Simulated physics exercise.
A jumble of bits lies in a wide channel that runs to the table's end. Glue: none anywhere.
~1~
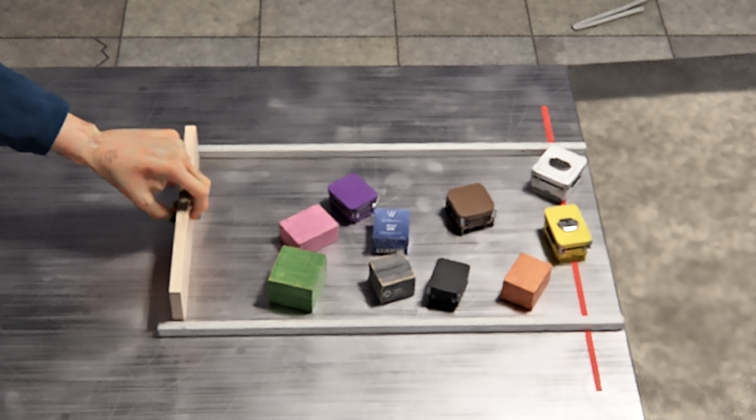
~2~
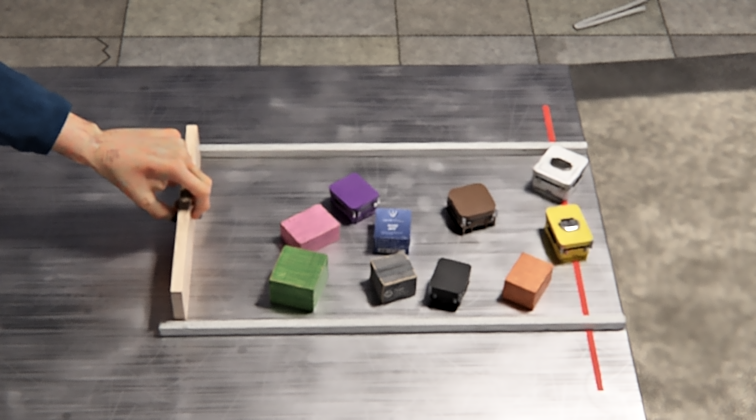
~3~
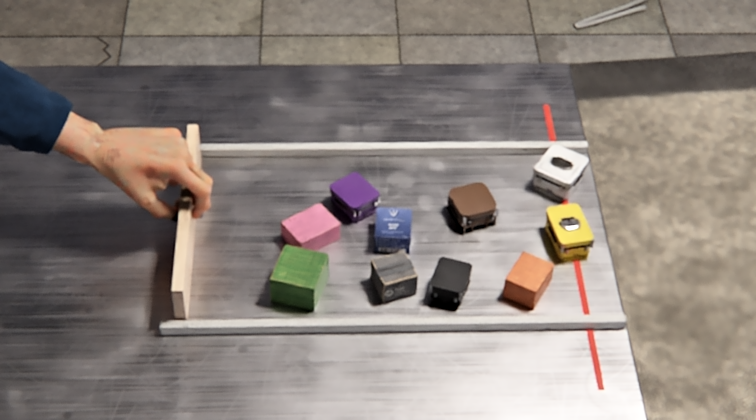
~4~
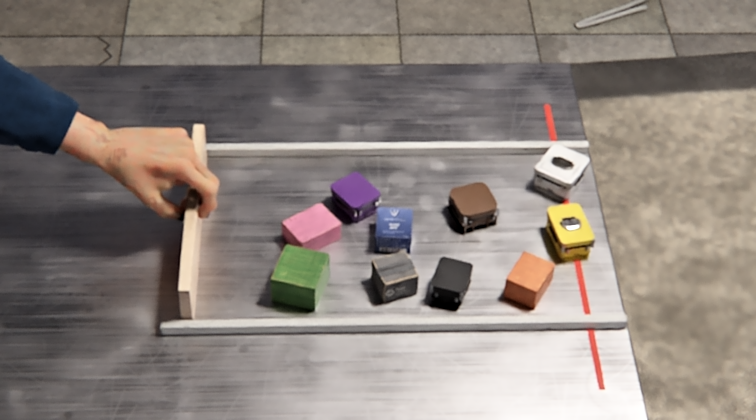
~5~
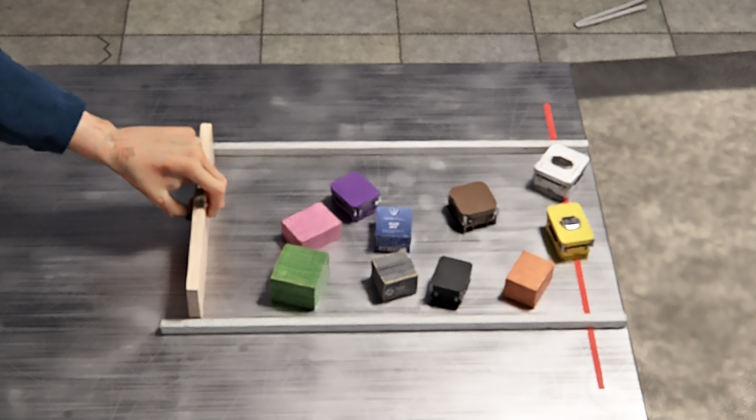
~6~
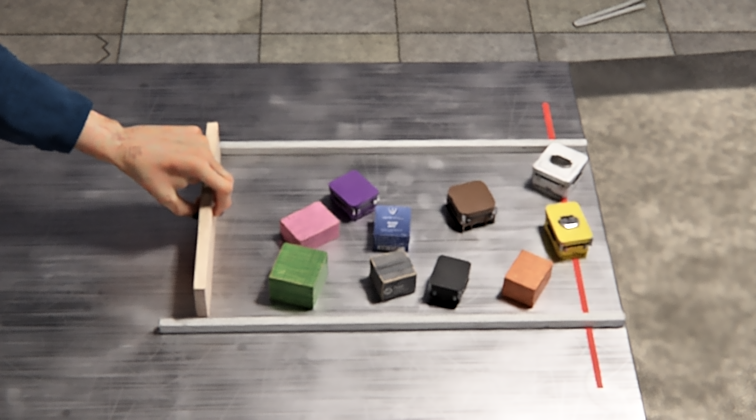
A hand slowly sliding a wooden board rightward between two pale rails, while the scattered coloured blocks ahead of it stay put.
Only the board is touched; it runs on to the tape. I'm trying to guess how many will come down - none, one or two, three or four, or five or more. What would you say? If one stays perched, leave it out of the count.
Count off: Five and up.
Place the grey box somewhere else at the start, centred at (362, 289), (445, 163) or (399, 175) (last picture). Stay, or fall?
Well, in that order it goes off, stays aboard and stays aboard.
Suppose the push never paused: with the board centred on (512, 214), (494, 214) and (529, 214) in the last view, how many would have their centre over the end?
Respectively 3, 1 and 3.
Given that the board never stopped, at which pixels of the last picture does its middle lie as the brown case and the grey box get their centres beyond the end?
Near (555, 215) and (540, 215).
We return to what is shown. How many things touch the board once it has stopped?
3 end up touching it.
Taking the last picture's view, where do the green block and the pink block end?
The green block stops around (605, 268); the pink block around (598, 238).
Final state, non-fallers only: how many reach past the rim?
The figure is 3.
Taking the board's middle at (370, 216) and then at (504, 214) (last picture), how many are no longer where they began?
Counting first: 6, next 10.
Soon after, none off yet; white case at rest near (559, 172); yellow case at rest near (567, 231); orange block at rest near (527, 278).
Then, none off yet; white case at rest near (559, 172); yellow case at rest near (567, 231); orange block moved well along near (599, 272).
At rest, the number that fall off is five or more; fallen, grey box, blue box, black case, brown case, orange block, yellow case and white case.
